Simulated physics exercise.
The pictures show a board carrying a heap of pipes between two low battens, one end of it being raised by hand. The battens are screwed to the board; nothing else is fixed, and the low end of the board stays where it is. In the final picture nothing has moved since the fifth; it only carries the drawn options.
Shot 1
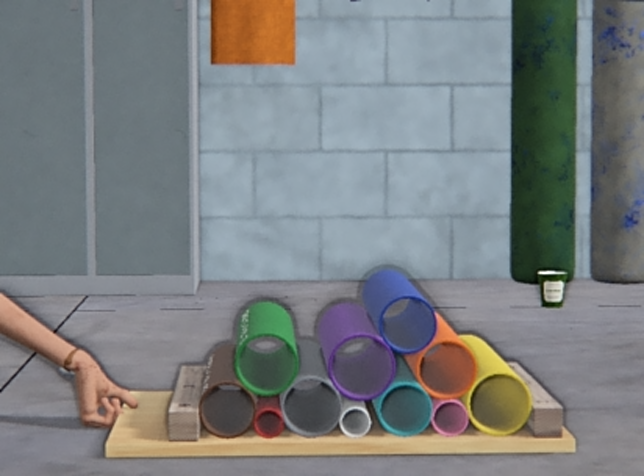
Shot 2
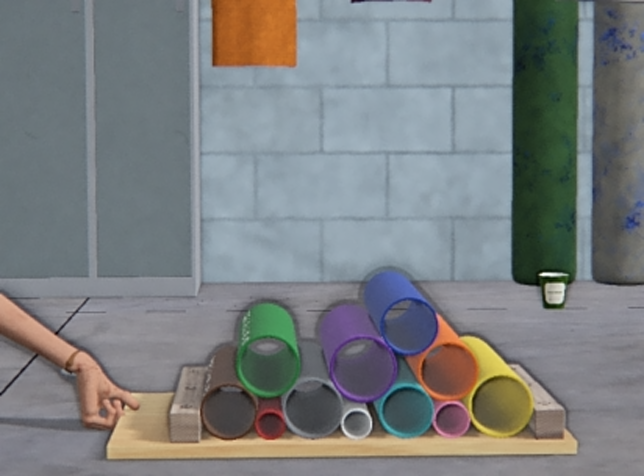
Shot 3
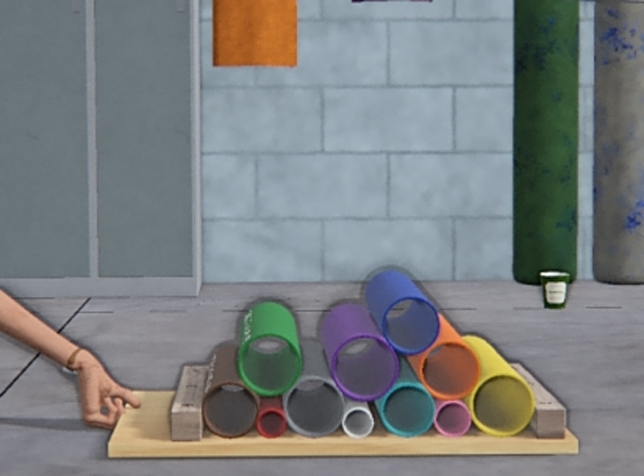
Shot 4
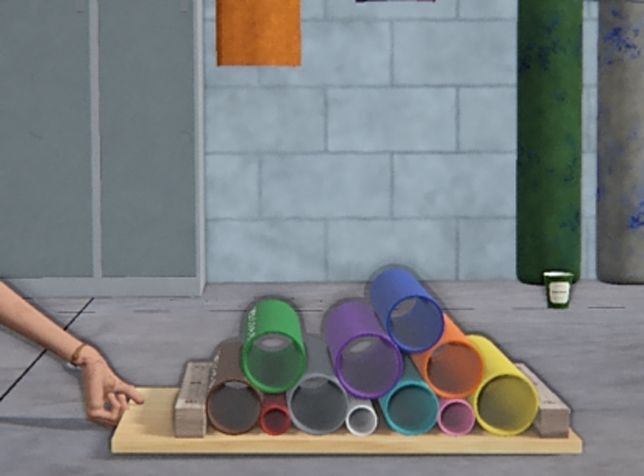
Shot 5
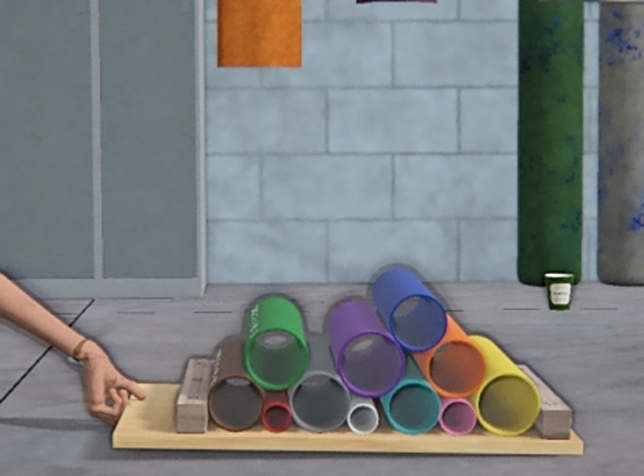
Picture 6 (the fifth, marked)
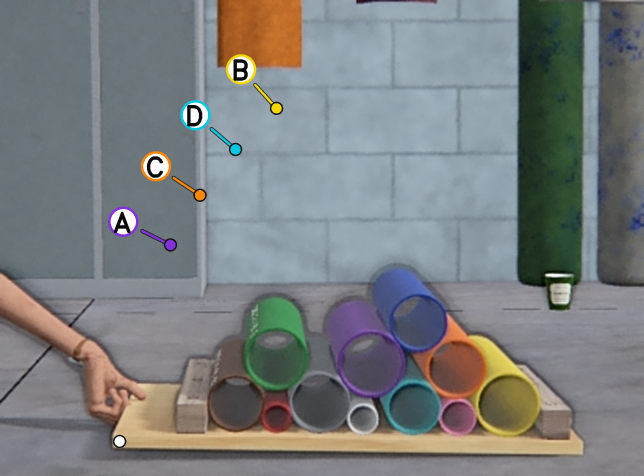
In a room with a pale block wall, a hand held the left end of a wooden board stacked with colourful pipes between two low blocks, and the pipes stayed put as the view barely shifted.
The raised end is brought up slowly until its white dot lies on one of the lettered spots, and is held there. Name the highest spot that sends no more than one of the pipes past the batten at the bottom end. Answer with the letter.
Raise it to D.
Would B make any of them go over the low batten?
Yes.
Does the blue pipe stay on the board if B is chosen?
No.
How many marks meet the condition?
Three of them.
On the marked copy, A at (170, 245); B at (277, 108); C at (200, 196); D at (236, 149); the white dot at (120, 442).
Following D. Soon after the start, board at 21°.
Later, board at 40°.
In the end, board at 41°, one over the low batten (blue).
As for the rest, A none over the low batten; B two over the low batten (orange, blue); C one over the low batten (blue).
